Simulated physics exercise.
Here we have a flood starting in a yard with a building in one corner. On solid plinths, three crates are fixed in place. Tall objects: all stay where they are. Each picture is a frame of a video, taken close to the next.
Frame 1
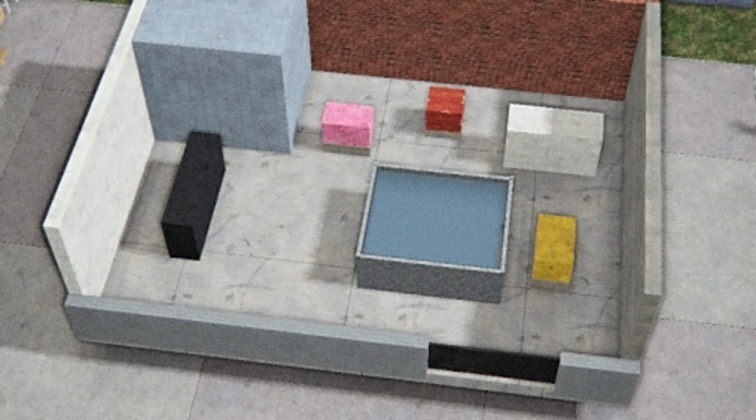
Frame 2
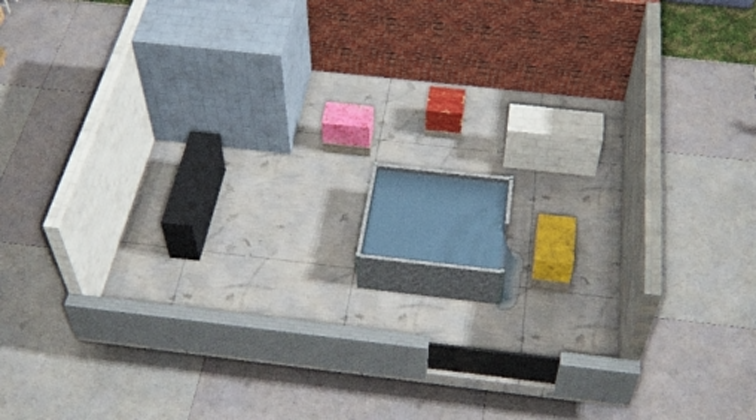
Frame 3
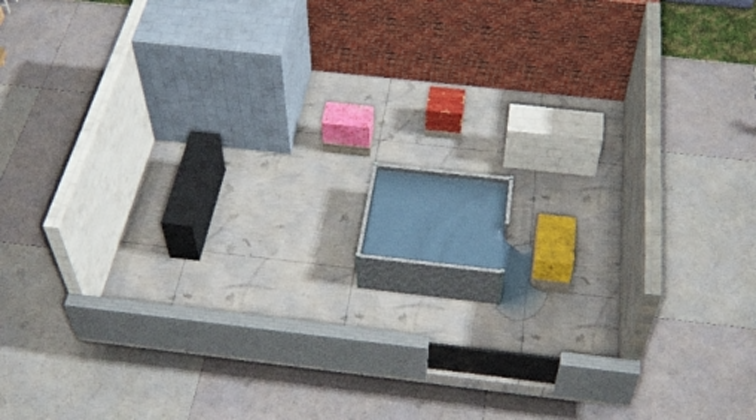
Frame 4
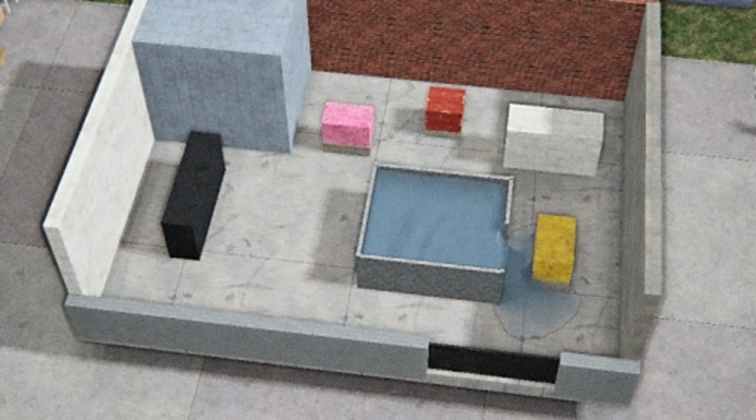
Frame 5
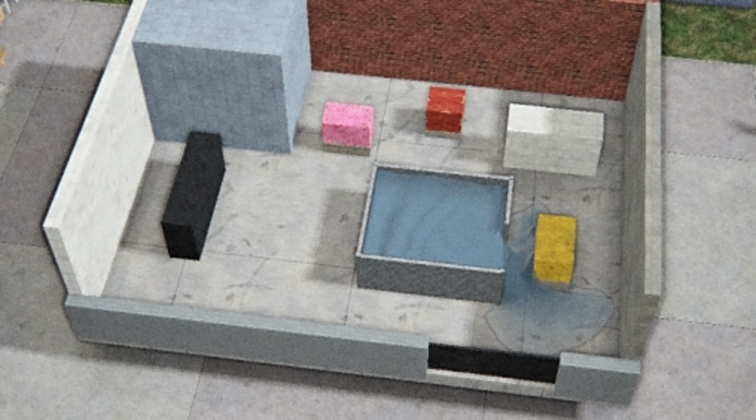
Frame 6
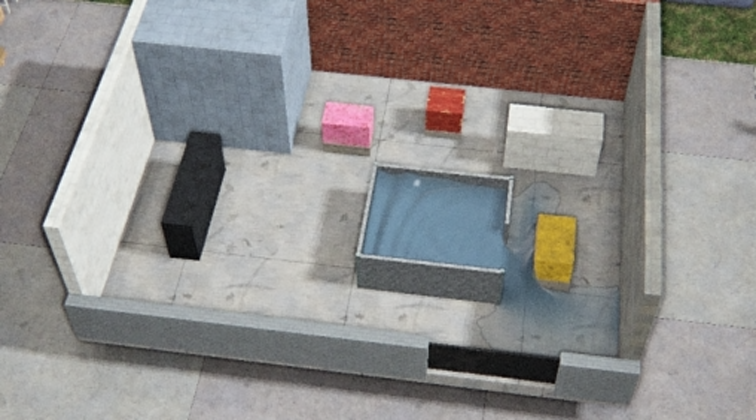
Water pouring from a gap in the right side of an open tank, spreading around a yellow block across a walled yard.
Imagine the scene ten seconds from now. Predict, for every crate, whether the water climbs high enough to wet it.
My prediction: The red crate remains dry; the pink crate remains dry; the yellow crate gets wetted.
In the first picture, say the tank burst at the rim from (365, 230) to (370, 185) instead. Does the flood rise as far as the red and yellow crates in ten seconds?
First the red crate: It is never reached; then the yellow crate: It is never reached.
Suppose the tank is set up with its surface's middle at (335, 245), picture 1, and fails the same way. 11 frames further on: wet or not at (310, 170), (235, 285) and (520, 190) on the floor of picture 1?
As listed: Dry, no water, flooded.
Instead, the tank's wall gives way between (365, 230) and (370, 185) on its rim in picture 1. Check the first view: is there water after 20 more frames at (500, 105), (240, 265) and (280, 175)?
Going through them in turn: Still unsoaked, then reached by the flood, then reached by the flood.
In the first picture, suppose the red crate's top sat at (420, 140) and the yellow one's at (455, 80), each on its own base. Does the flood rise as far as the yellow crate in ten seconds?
Yellow is not reached.
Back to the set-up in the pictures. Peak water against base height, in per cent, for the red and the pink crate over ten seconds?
Peak levels: Approx. 70 % then 70 %.
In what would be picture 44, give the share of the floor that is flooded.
By my count, 85 percent.
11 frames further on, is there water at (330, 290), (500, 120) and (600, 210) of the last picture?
Status per point, in sequence: Unwetted, then unwetted, then waterlogged.
A moment on, water covers 20 % of the floor; the red crate not reached, the pink crate not reached, the yellow crate water round its plinth.
Next, water covers 30 % of the floor; the red crate water round its plinth, the pink crate not reached, the yellow crate water round its plinth.
Then, water covers 45 % of the floor; the red crate water round its plinth, the pink crate water round its plinth, the yellow crate water round its plinth.
Later, water covers 85 % of the floor; the red crate water round its plinth, the pink crate water round its plinth, the yellow crate water round its plinth.
In the end, water covers 100 % of the floor; the red crate stayed above the water, the pink crate stayed above the water, the yellow crate was topped.
